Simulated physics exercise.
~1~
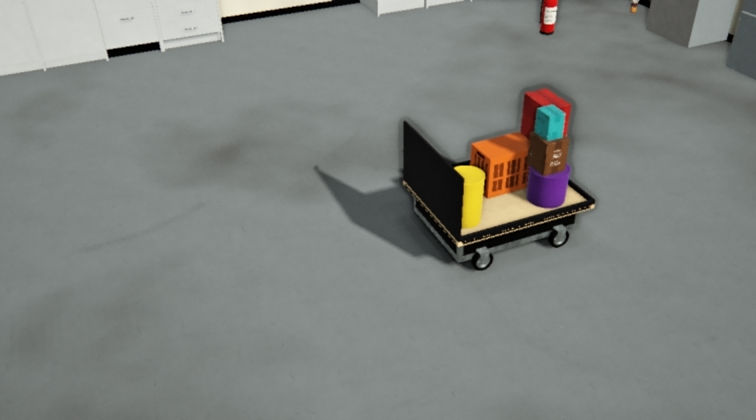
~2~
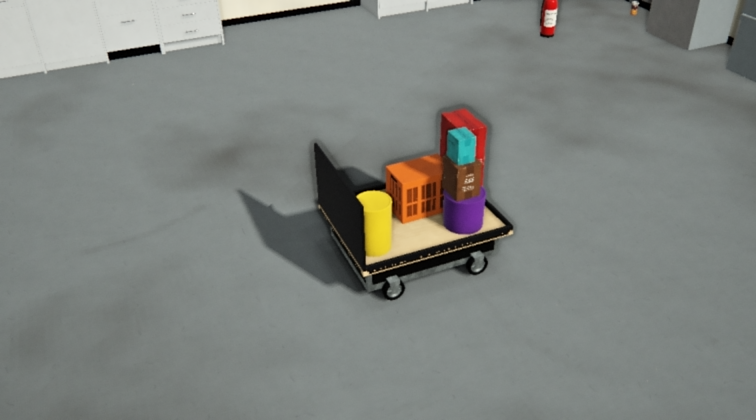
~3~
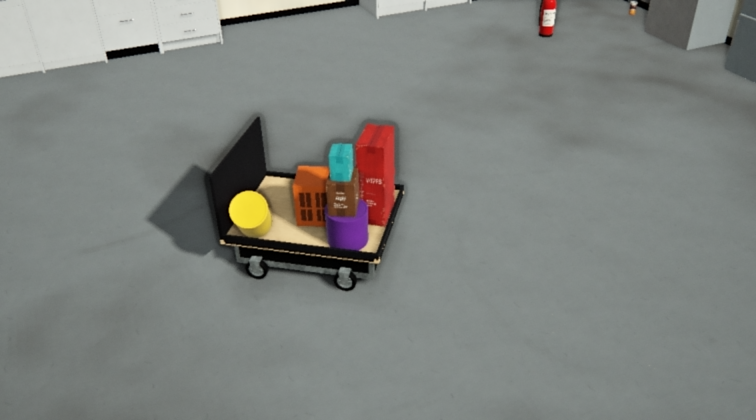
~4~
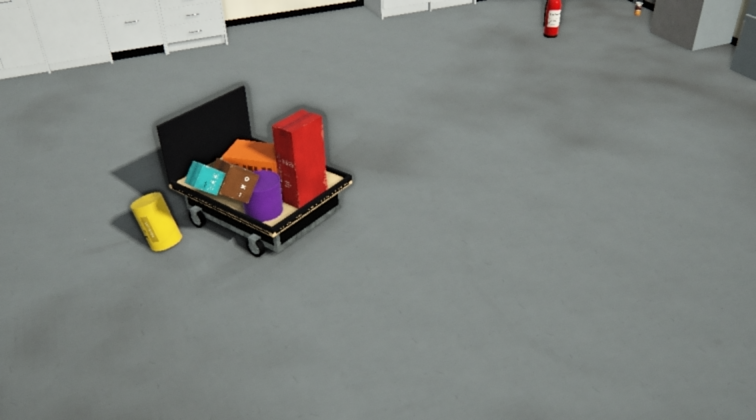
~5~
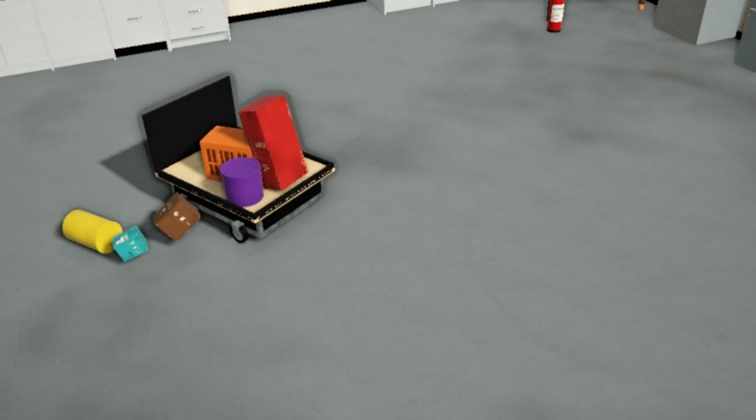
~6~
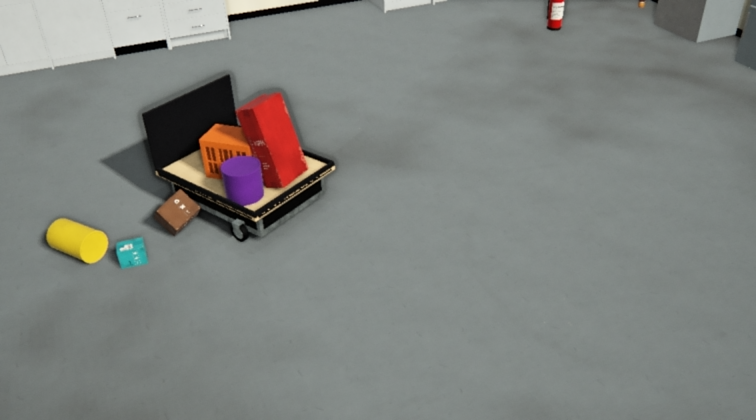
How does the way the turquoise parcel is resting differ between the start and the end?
At the start the turquoise parcel is upright on top of the brown box on the cart, and at the end it lies on its side on the floor.
